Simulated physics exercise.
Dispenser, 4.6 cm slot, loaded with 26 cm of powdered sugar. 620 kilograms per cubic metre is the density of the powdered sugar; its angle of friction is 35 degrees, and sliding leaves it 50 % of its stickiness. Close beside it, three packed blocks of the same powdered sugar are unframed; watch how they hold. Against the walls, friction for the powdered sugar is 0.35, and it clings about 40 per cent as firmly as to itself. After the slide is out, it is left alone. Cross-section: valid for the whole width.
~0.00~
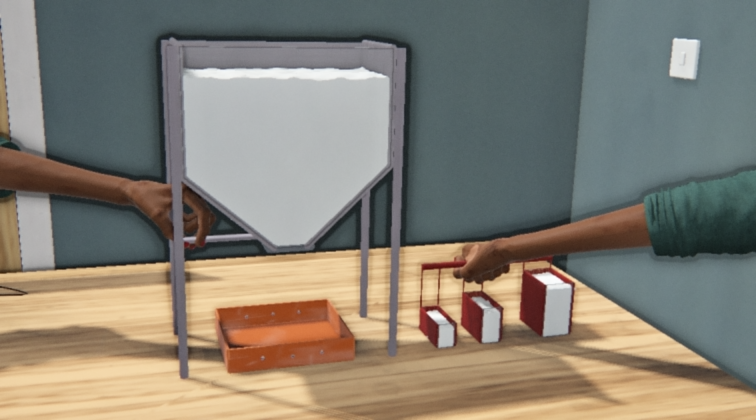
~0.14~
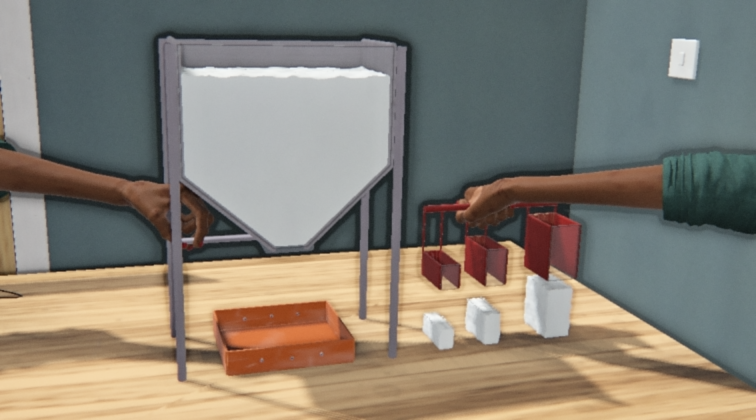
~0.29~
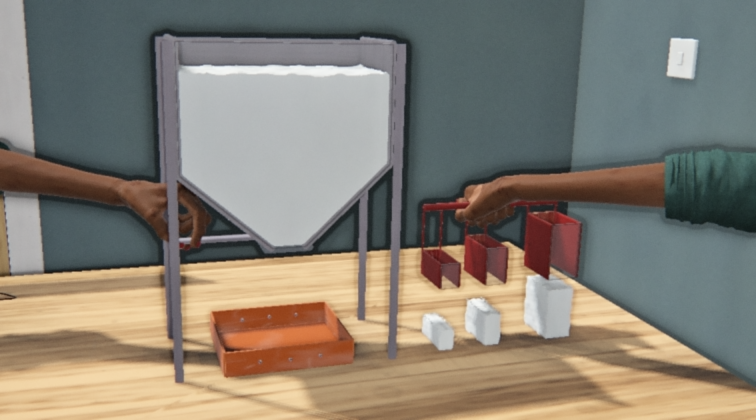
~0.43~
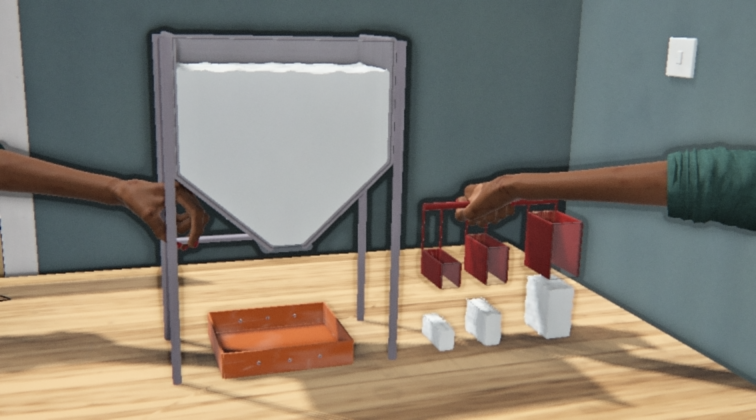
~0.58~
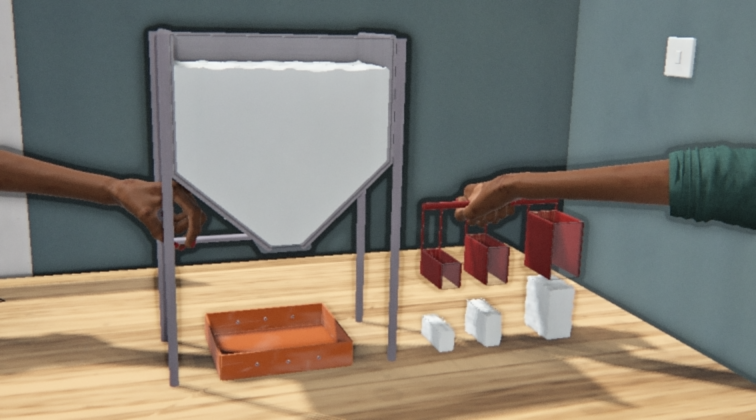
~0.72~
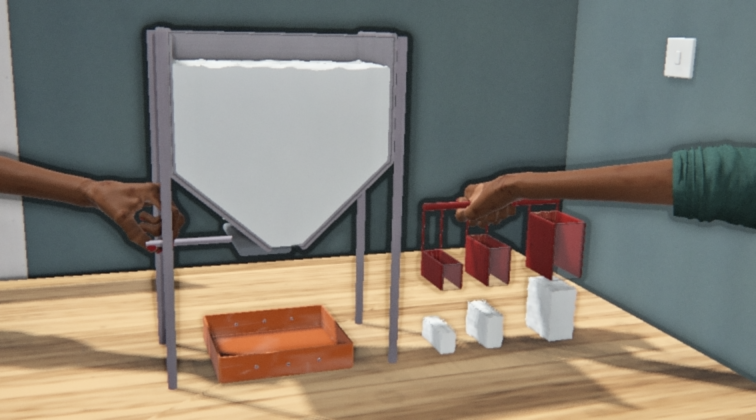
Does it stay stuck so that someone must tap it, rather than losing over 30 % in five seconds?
Obstructed outlet.
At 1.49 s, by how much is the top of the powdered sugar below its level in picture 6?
Roughly 0.0 cm.
After 1.07 s, 0 % has run out.
After 1.49 s, 0 % has run out.
After 1.90 s, 0 % has run out.
After 2.32 s, 0 % has run out.
After 5.62 s, at the end, 0 % has run out.
